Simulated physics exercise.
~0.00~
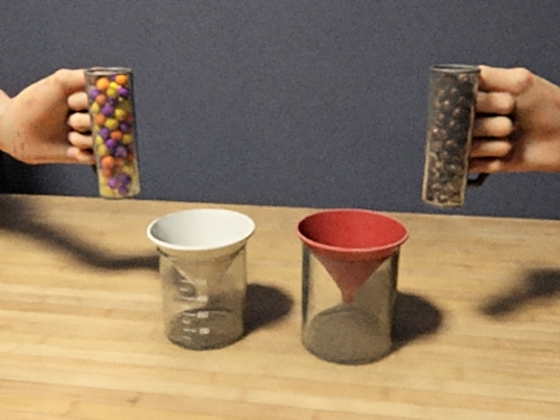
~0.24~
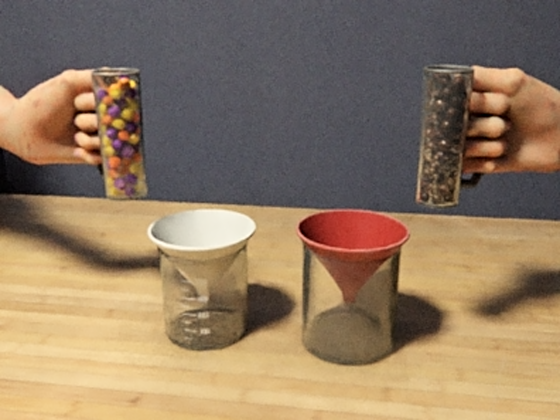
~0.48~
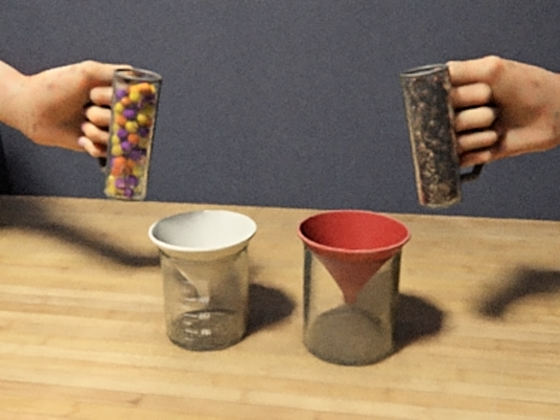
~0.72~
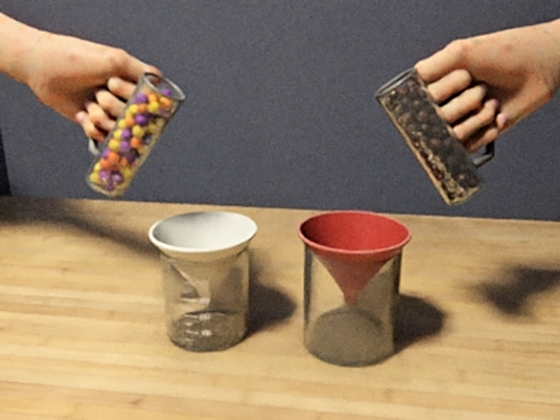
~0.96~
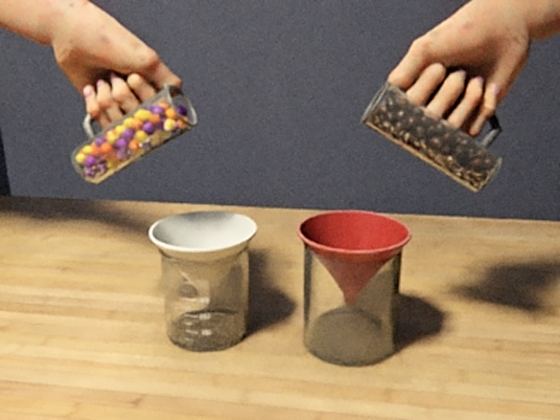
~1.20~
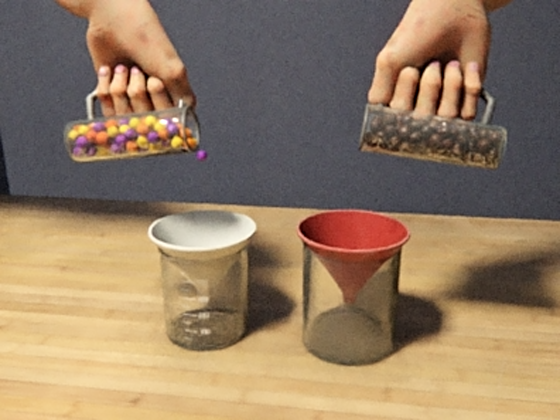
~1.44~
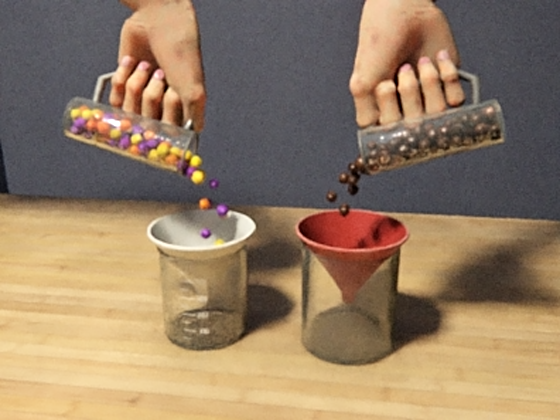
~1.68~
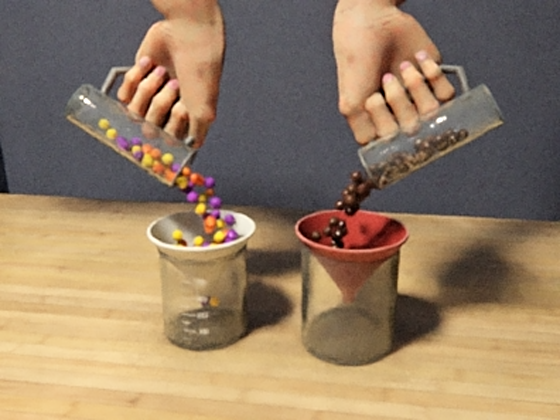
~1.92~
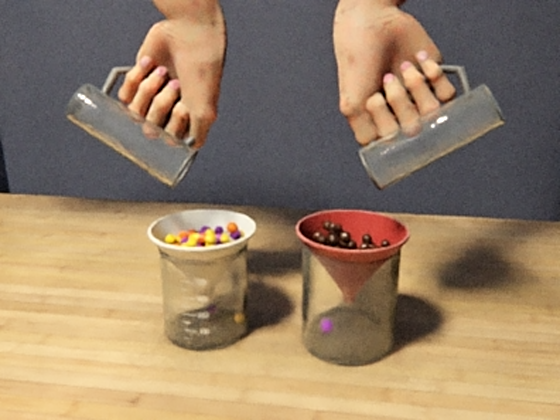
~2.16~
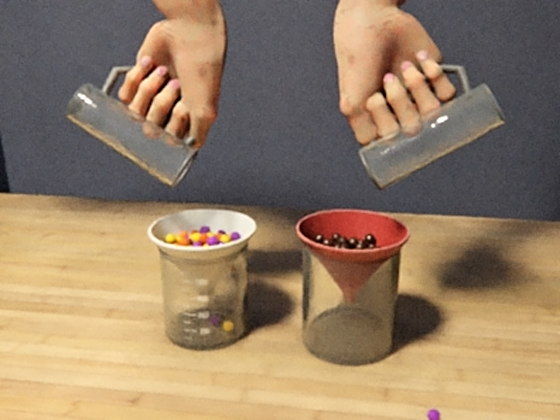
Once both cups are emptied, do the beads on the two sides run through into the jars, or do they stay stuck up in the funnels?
They stay stuck in the funnels on both sides, with the dark beads held in the red funnel and nearly all the colourful ones held in the white funnel.
Two hands tip clear cups over funnels set in glass jars, pouring colourful beads into the white funnel on the left and dark beads into the red one on the right; both loads stick in the funnels, though a few colourful beads stray.
